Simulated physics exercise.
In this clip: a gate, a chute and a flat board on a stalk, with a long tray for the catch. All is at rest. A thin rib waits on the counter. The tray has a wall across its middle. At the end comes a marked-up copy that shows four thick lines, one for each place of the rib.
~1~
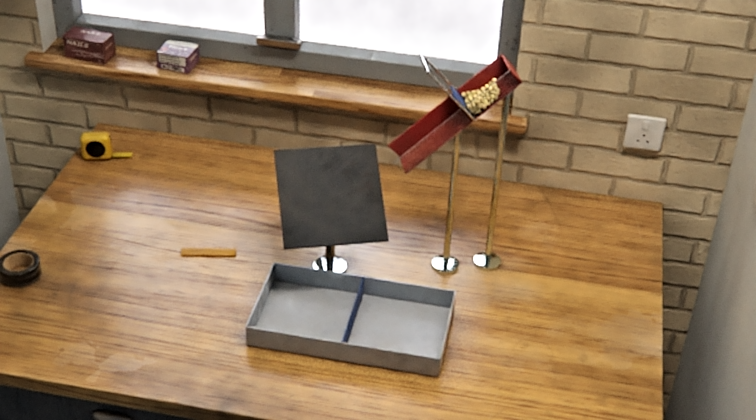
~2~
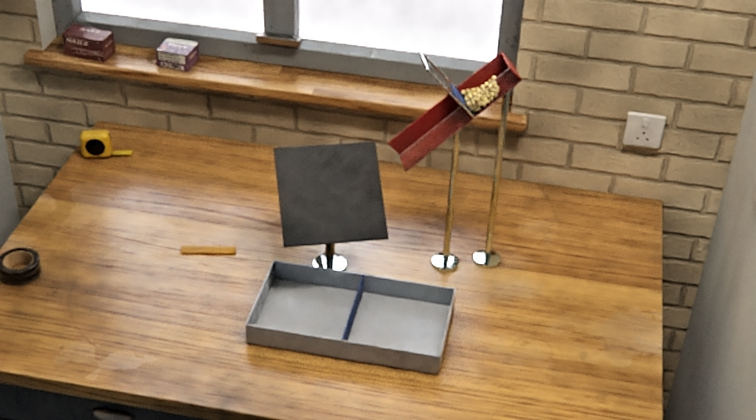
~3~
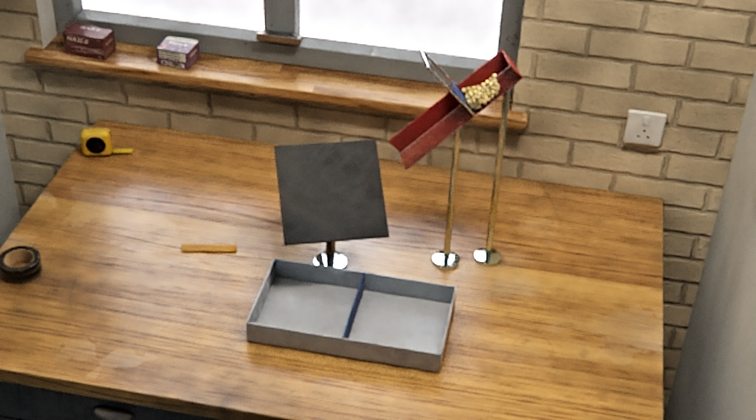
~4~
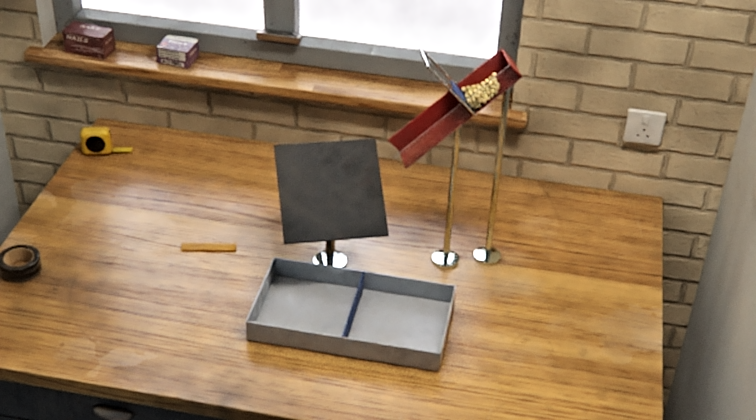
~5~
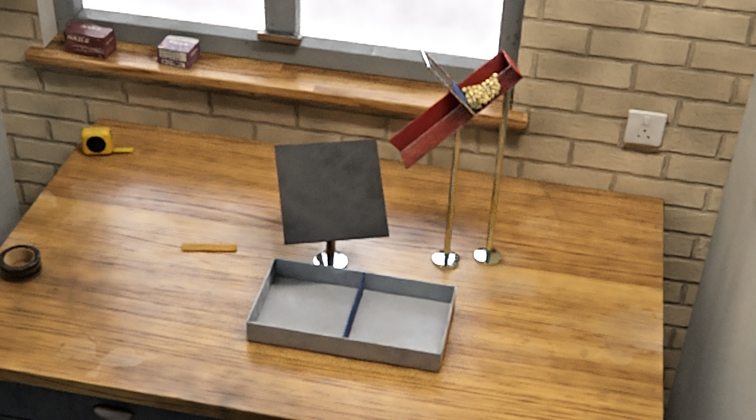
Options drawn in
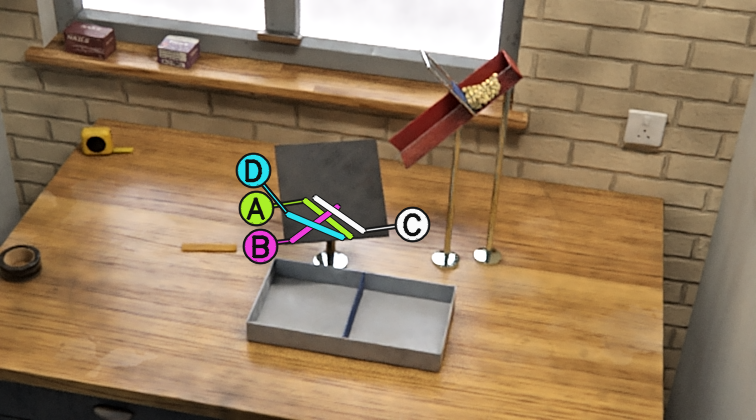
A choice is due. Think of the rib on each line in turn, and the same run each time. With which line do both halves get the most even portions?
It is D.
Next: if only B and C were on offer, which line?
It is B.
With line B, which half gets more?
More lands on the left.
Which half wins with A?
Right.
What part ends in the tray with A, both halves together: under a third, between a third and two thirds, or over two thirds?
It is over two thirds.
On the marked copy, line A from (305, 200) to (350, 236); line B from (337, 206) to (292, 240); line C from (315, 198) to (362, 230); line D from (288, 214) to (342, 237).
If A is chosen, of what is caught, about a tenth in the left half, the larger part in the right.
If B is chosen, of what is caught, the larger part in the left half, roughly a quarter in the right.
If C is chosen, of what is caught, about a tenth in the left half, almost all in the right.
If D is chosen, of what is caught, roughly half in the left half, roughly half in the right.
